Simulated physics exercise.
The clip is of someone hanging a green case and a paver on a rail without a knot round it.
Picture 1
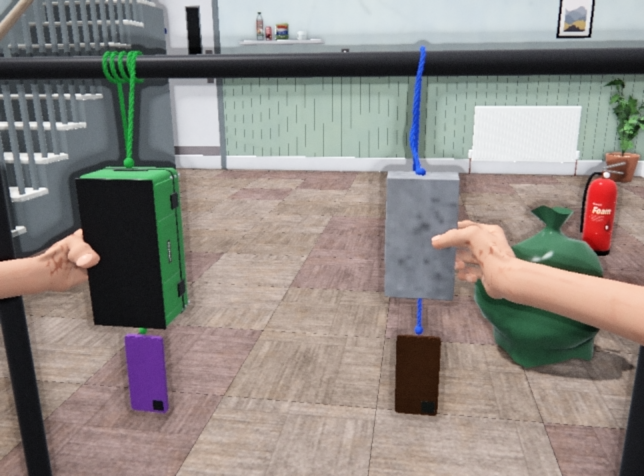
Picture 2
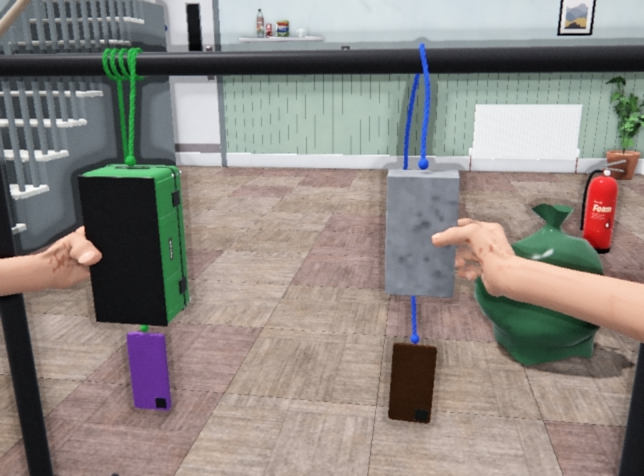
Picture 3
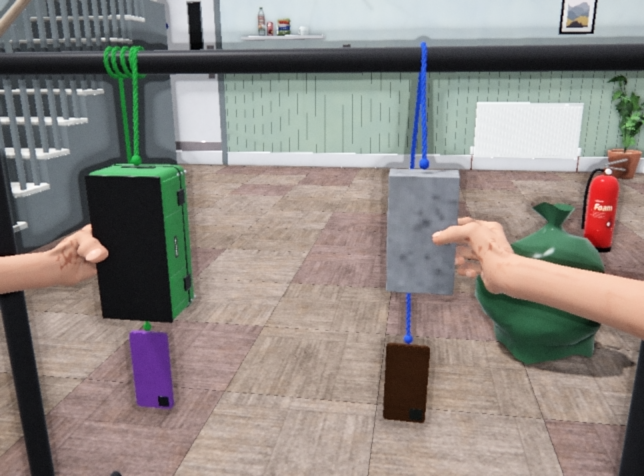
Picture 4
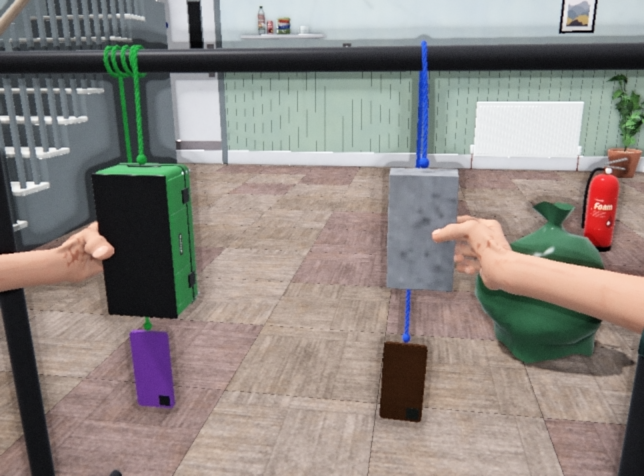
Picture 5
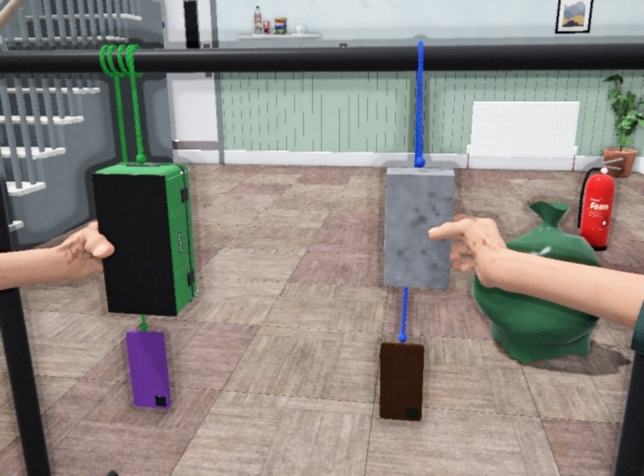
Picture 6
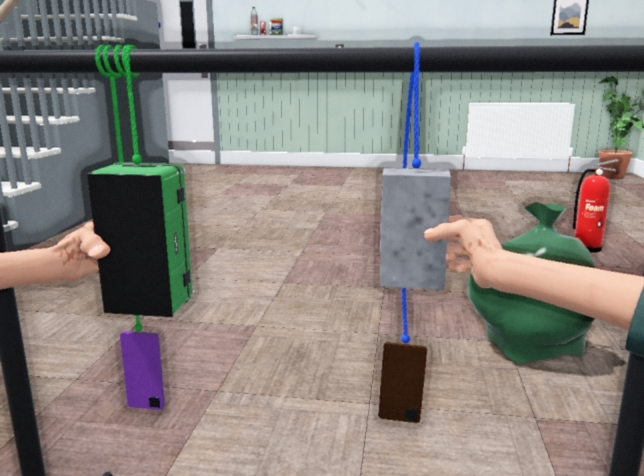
At first, a green-and-black case and a grey block hang from a dark rail on green and blue cords, a hand at each and a small flat object dangling below. The case shifts slightly right, then a touch back left, while the brown object under the block drifts a little left and the hands stay in place.
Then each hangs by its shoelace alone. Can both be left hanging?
Outcome: The green case keeps its height, the paver runs down to the floor.
Then, 0.46 s past the final frame, green case still up near (143, 227); paver dropping.
Then, 0.76 s past the final frame, green case still up near (142, 227); paver on the floor.
When it is over, green case still up near (142, 228); paver on the floor. The green case stays hanging and the paver drops.
